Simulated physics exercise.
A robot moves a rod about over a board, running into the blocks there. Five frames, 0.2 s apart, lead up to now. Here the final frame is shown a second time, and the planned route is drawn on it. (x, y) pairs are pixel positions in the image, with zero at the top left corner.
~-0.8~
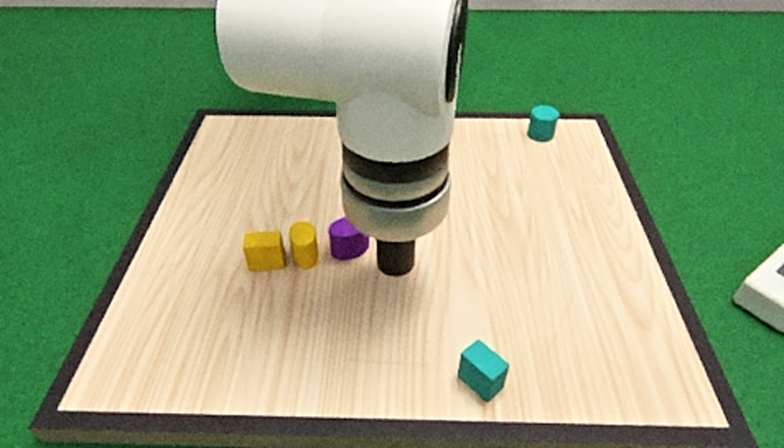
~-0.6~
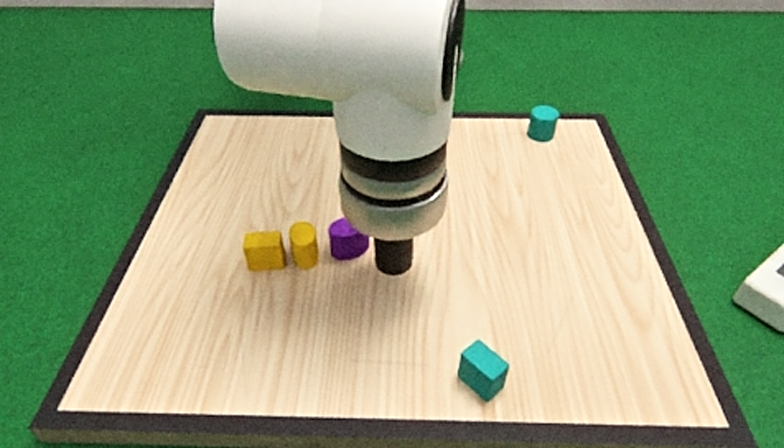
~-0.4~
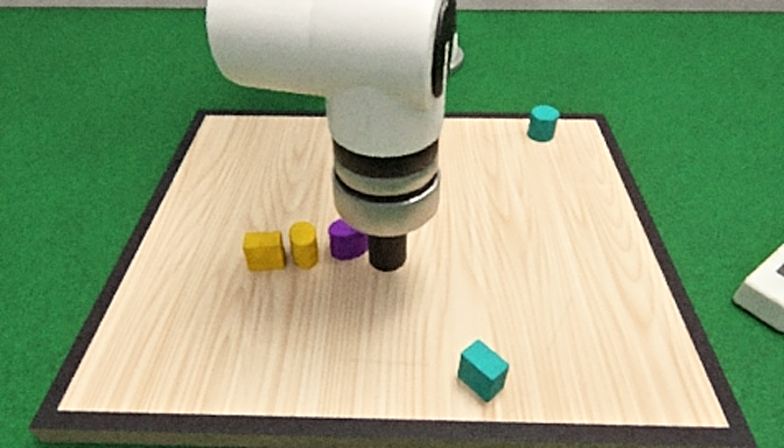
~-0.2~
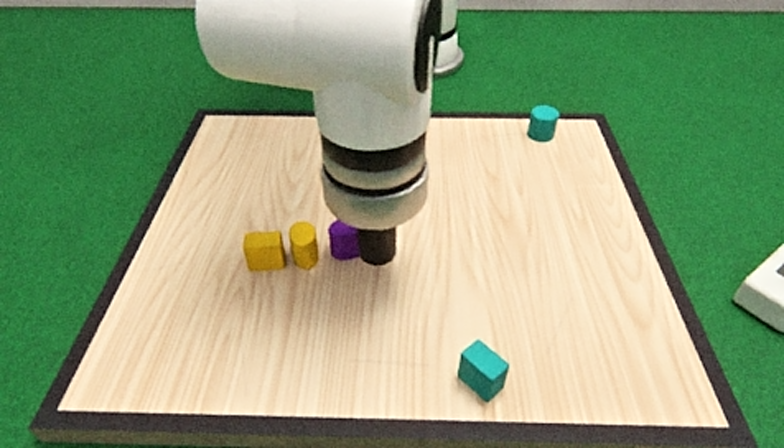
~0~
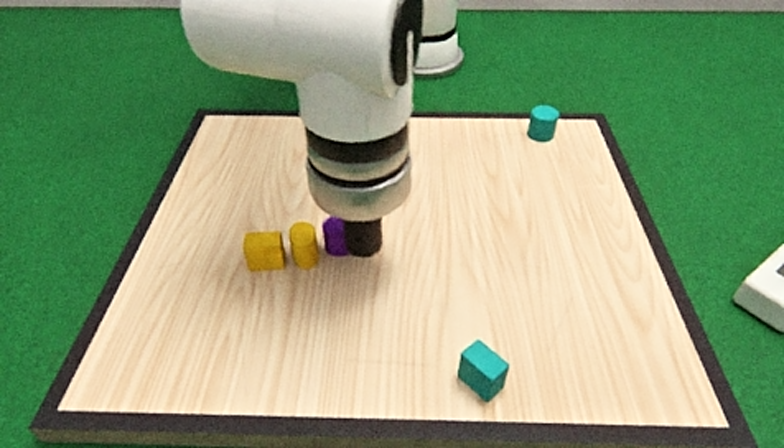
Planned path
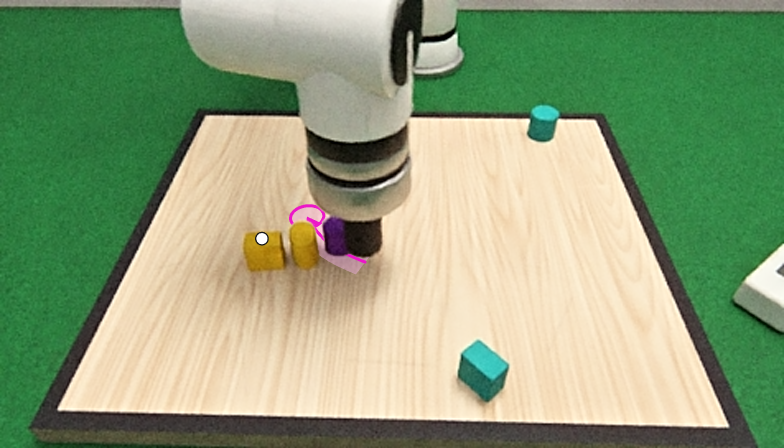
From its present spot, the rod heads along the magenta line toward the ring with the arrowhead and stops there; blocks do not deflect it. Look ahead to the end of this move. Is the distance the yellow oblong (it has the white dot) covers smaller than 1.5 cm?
Answer: Yes.
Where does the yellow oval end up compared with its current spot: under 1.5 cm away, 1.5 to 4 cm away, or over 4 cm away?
Verdict: Less than 1.5 cm.
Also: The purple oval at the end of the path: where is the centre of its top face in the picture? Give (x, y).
It will end up at (286, 179).
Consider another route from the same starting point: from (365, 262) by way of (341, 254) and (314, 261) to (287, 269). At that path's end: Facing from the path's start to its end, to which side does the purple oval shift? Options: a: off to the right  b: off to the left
The correct letter is a.
The line goes from (365, 262) over (339, 250) and (320, 235) to (307, 217); the dot is on the yellow oblong.
What follows on the original path. Halfway along, rod (326, 225); yellow oval (297, 231), turned 25° anticlockwise; purple oval (310, 201), turned 15° clockwise.
At the end, rod (304, 199); yellow oblong unmoved; yellow oval (295, 230), turned 35° anticlockwise; purple oval (286, 179).
